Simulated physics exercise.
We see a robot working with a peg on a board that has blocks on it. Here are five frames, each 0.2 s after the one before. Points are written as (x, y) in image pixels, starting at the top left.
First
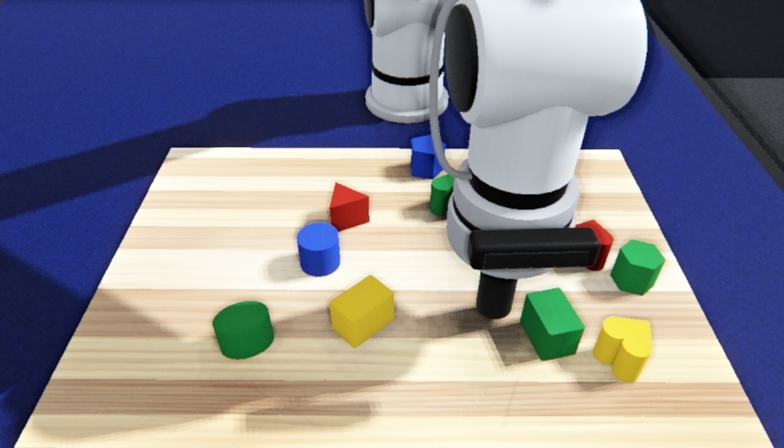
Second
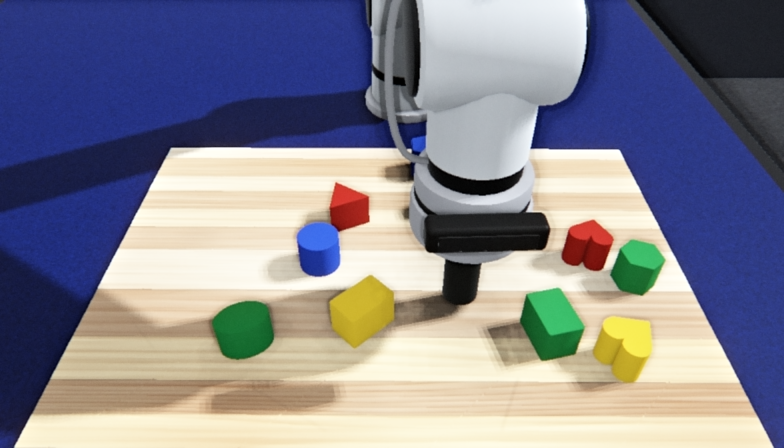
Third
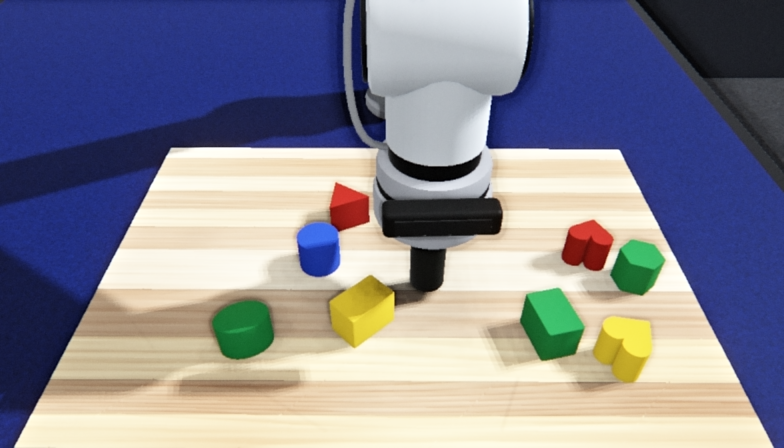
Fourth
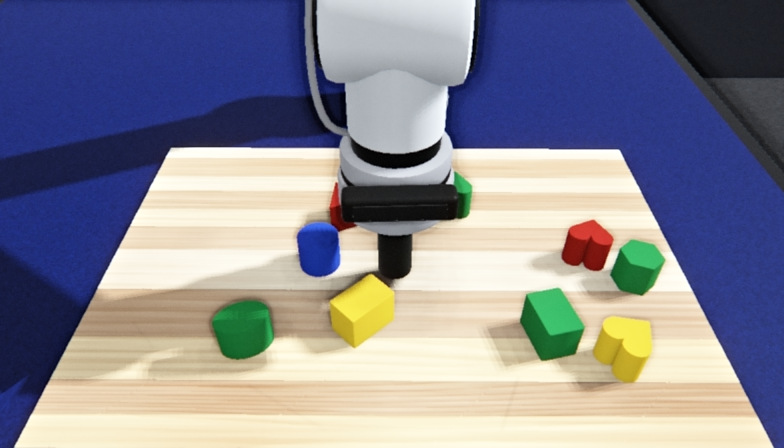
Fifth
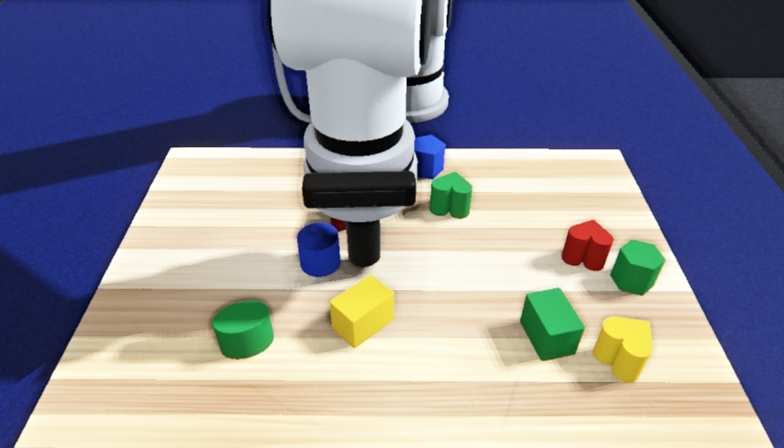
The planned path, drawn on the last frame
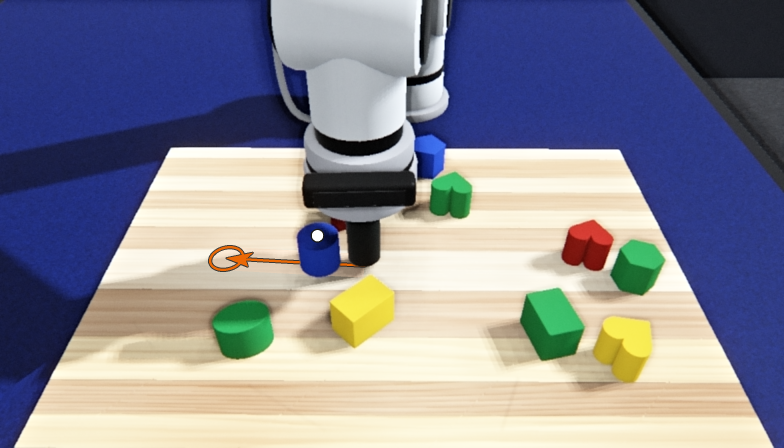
The video shows a white robot arm with a black peg moving steadily left and slightly away across a wooden board of colored blocks, passing behind the yellow block and nearing the blue cylinder while the blocks stay still.
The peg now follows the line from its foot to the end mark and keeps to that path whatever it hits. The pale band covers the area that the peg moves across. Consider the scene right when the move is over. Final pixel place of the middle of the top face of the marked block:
It will likely be found at (188, 223).
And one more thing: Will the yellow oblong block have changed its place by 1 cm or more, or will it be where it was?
Well, the yellow oblong block holds its place.
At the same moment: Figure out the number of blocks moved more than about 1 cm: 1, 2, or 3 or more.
My answer is one.
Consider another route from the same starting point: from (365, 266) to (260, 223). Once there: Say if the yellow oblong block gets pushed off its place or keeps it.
The block stays on its spot.
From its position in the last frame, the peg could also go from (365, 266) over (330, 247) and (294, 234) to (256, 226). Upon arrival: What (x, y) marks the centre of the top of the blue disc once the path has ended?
The blue disc ends near (278, 232).
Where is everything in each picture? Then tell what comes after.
The first frame shows tip of the peg at (494, 306), middles of tops, blue disc at (317, 236), red triangular block at (345, 194), yellow oblong block at (362, 297).
The second frame shows peg at (459, 293), nothing pushed.
The third frame shows peg at (427, 280), nothing pushed.
The fourth frame shows peg at (395, 268), nothing pushed.
The fifth frame shows peg at (364, 256), blue disc at (317, 236), red triangular block hidden, yellow oblong block at (362, 297).
The line goes from (365, 266) directly to (227, 258); the dot is on the blue disc.
What follows on the original path. One third of the way, peg at (317, 254); blue disc at (278, 233).
Two thirds of the way, peg at (269, 251); blue disc at (230, 229).
At the end, peg at (224, 249); blue disc at (188, 223); red triangular block unmoved; yellow oblong block unmoved.
